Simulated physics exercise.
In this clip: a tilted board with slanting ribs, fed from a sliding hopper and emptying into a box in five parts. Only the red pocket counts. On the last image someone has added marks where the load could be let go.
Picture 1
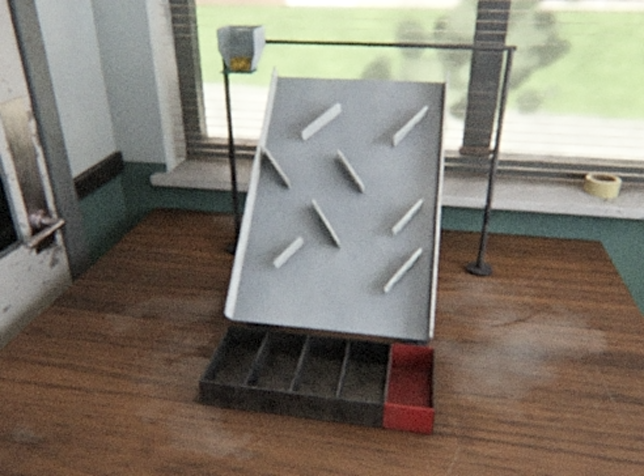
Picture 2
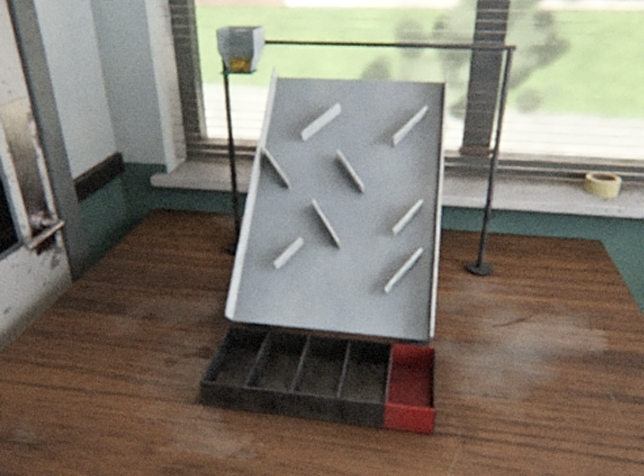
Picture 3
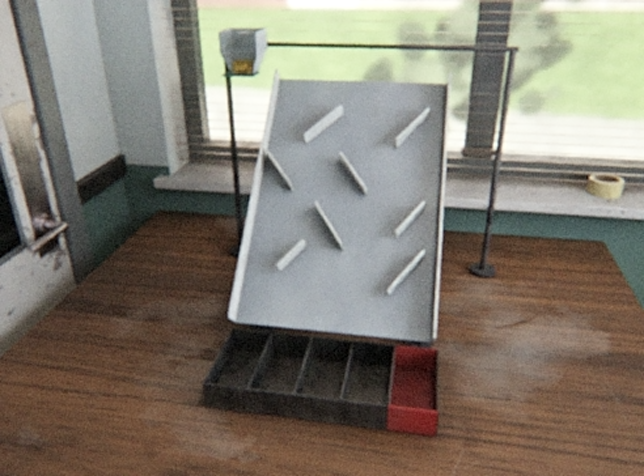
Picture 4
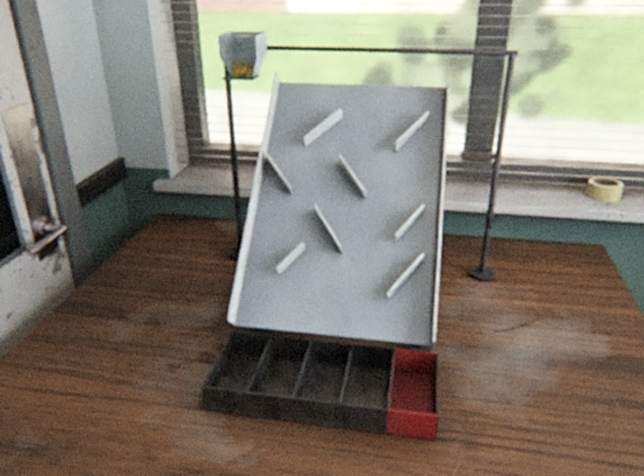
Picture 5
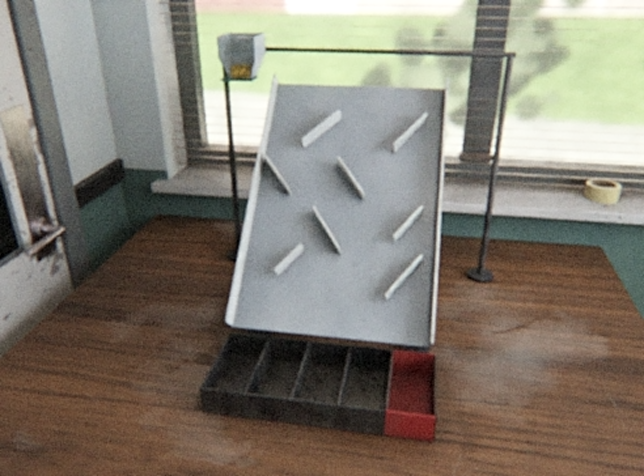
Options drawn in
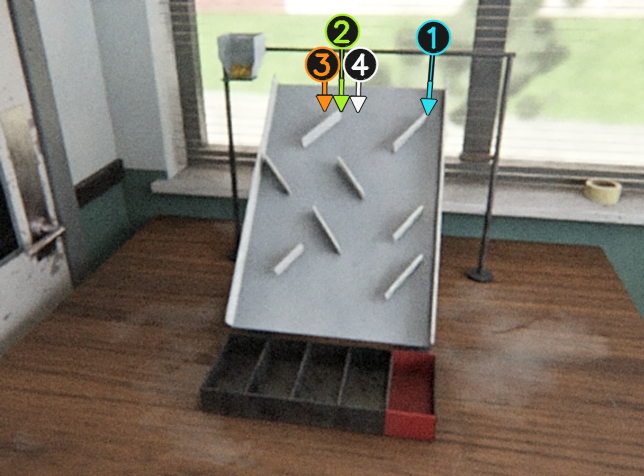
A tilted pale board with slanting ribs stood on a wooden table above a dark box with one red pocket, while a small hopper stayed at the upper left and nothing moved except slight camera shake.
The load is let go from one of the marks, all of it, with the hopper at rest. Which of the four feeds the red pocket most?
Choose 1.
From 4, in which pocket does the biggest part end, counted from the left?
It is the fourth one.
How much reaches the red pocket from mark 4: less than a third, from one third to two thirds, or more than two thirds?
Less than a third.
On the marked copy, mark 1 meets the board at (428, 108); mark 2 meets the board at (341, 105); mark 3 meets the board at (324, 105); mark 4 meets the board at (358, 106).
With 1, close to half in the red pocket, close to half in other pockets.
With 2, none at all in the red pocket, the whole lot in other pockets.
With 3, none at all in the red pocket, all but a few in other pockets.
With 4, none at all in the red pocket, the whole lot in other pockets.
